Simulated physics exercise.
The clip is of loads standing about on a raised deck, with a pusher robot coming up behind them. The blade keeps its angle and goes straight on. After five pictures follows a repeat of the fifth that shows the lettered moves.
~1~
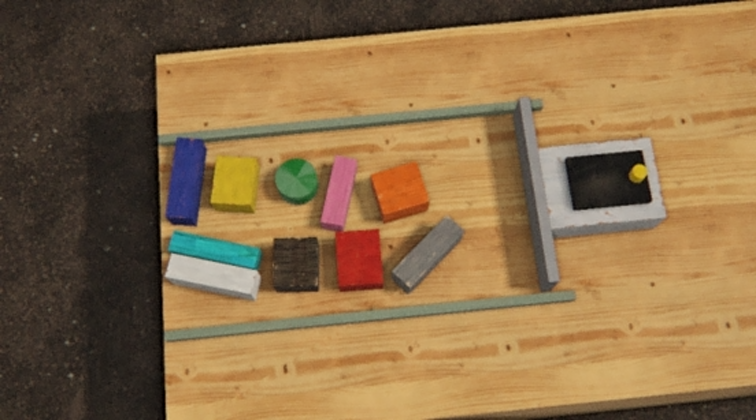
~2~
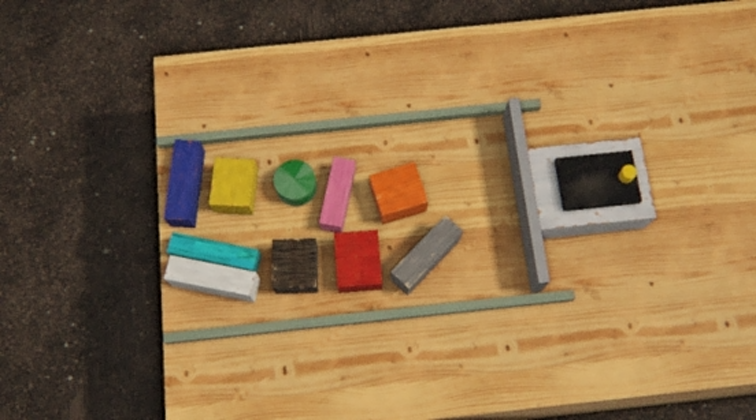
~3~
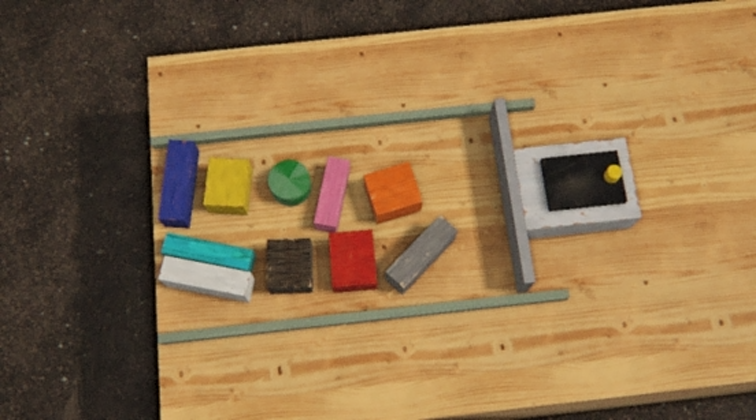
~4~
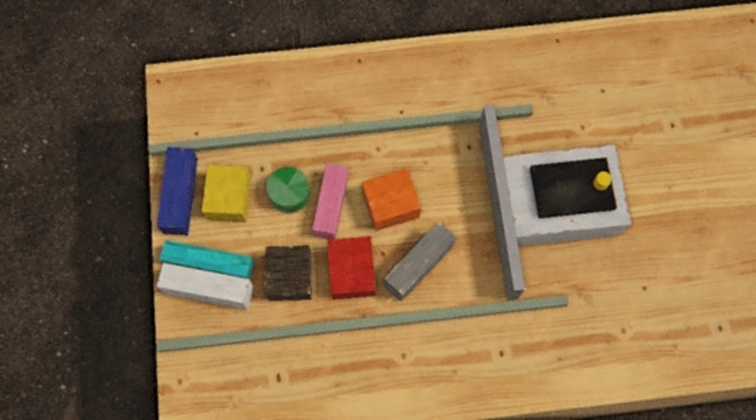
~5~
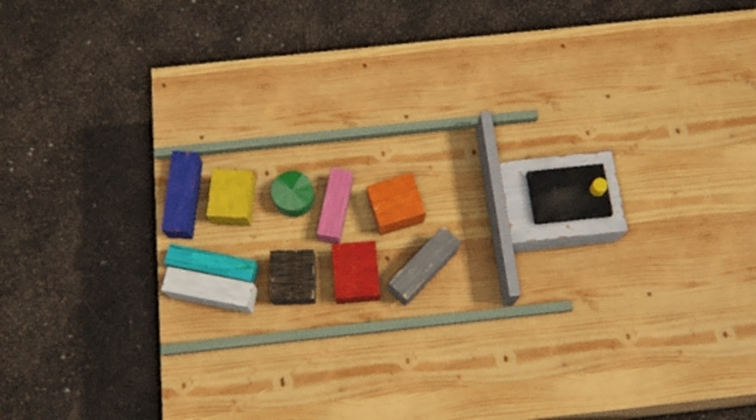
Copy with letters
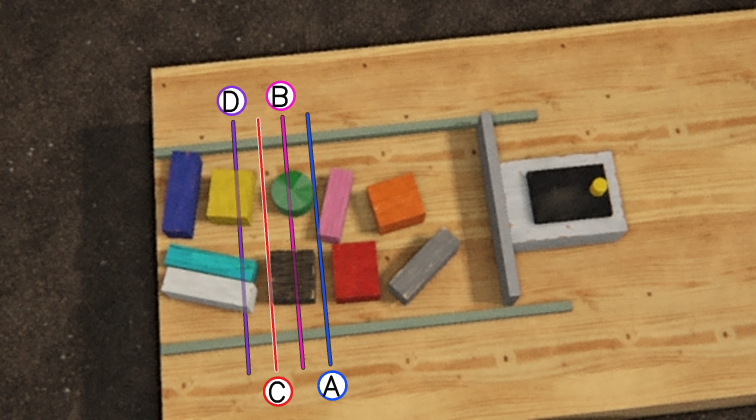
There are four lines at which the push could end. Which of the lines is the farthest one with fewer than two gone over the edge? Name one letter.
Stop at A.
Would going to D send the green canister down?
Yes.
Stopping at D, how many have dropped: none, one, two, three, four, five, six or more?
Six or more.
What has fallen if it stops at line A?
The blue bar goes over.
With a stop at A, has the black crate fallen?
By then, no.
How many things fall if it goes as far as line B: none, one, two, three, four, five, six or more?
By then, three.
On the marked copy, A at (318, 234); B at (292, 236); C at (267, 239); D at (241, 242).
Following A. Soon after the start, robot (499, 201); grey bar (408, 268); blue bar (183, 195).
Later, robot (433, 208); green canister (272, 196); black crate (280, 280).
In the end, robot (385, 213); blue bar over the edge; turquoise stick (164, 267); one fallen.
As for the rest, B drops three; C drops four; D drops six.
